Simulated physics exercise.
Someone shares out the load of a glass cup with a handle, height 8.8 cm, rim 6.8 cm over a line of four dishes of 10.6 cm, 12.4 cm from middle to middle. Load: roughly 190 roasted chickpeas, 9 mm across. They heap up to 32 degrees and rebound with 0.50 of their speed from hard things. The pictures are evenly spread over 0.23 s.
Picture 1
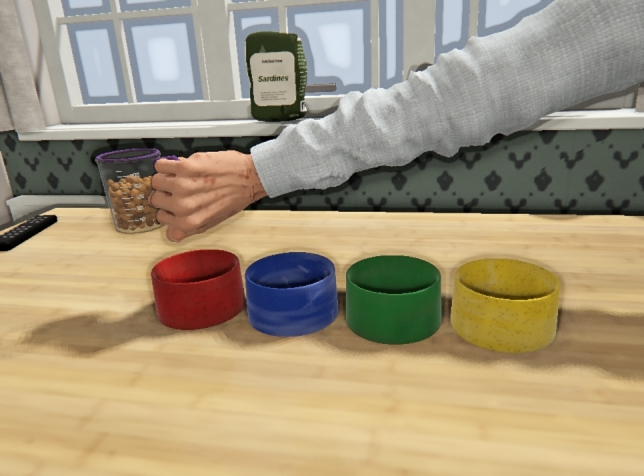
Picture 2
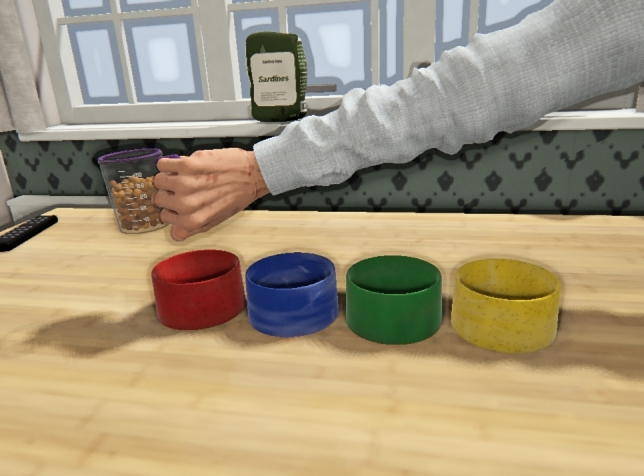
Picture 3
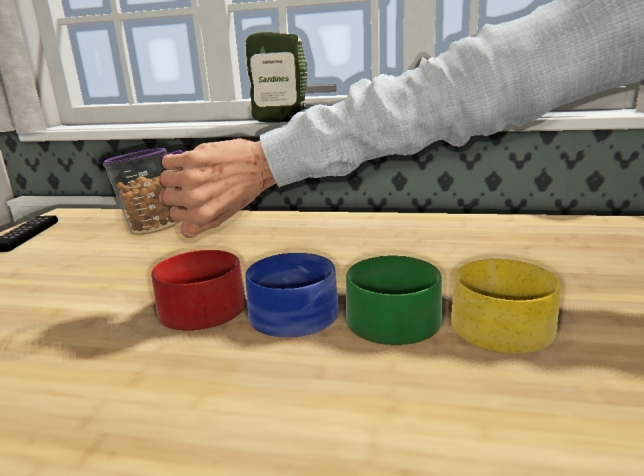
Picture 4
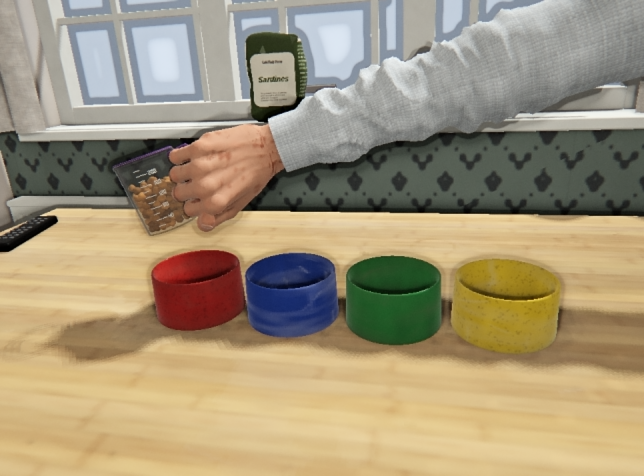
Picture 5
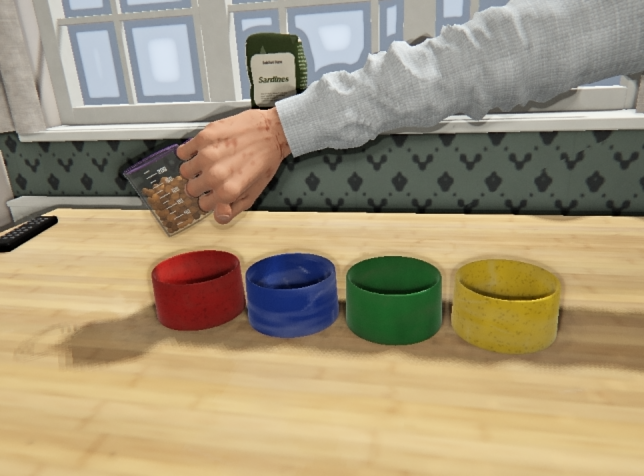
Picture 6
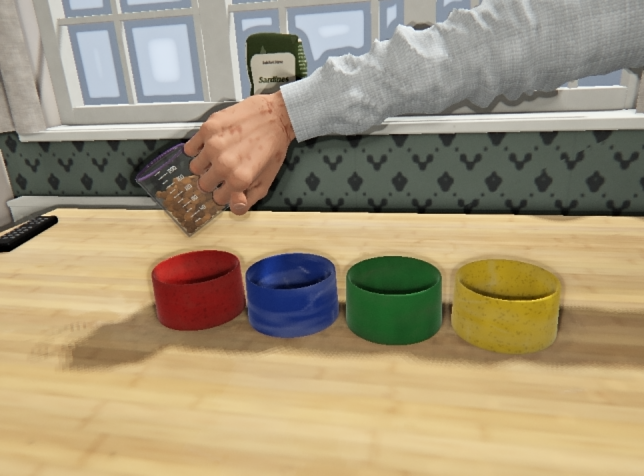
A hand in a light grey sleeve, reaching in from the right, moves a clear, purple-rimmed cup of roasted chickpeas slightly rightward, tilting it slowly at first, then more steeply. Below it, red, blue, green and yellow dishes stand in a row from left to right on a pale wooden table. The fixed, slightly raised front view shows a green-labelled package by the window, patterned dark wallpaper and a black object at left.
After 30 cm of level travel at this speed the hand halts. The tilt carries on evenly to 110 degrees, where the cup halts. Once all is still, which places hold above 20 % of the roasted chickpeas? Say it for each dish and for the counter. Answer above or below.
Red below, blue above, green below, yellow below, counter above.
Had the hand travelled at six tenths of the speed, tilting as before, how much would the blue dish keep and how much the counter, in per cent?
In that case blue 40, counter 20.
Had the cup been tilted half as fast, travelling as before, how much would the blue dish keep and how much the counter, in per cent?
Then: Blue 50; counter 50.
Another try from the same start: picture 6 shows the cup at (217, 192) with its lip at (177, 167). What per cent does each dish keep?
Red 0; blue 40; green 0; yellow 0.
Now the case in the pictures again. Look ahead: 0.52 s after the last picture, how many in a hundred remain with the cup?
Some 70 per cent of the load.
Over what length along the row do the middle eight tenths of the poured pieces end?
Some 11 cm.
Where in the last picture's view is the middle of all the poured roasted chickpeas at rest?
At about (324, 308).
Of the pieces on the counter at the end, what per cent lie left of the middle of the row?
Some 50 per cent.
Then, 0.31 s after the last picture, tilt 98 degrees; cup holds 100 %.
Then, 0.52 s after the last picture, tilt 110 degrees; cup holds 70 %, blue 25 %.
Then, 0.84 s after the last picture, tilt 110 degrees; cup holds 40 %, blue 35 %, green 5 %.
In the end, red 0 %, blue 50 %, green 10 %, yellow 0 %, counter 45 %.
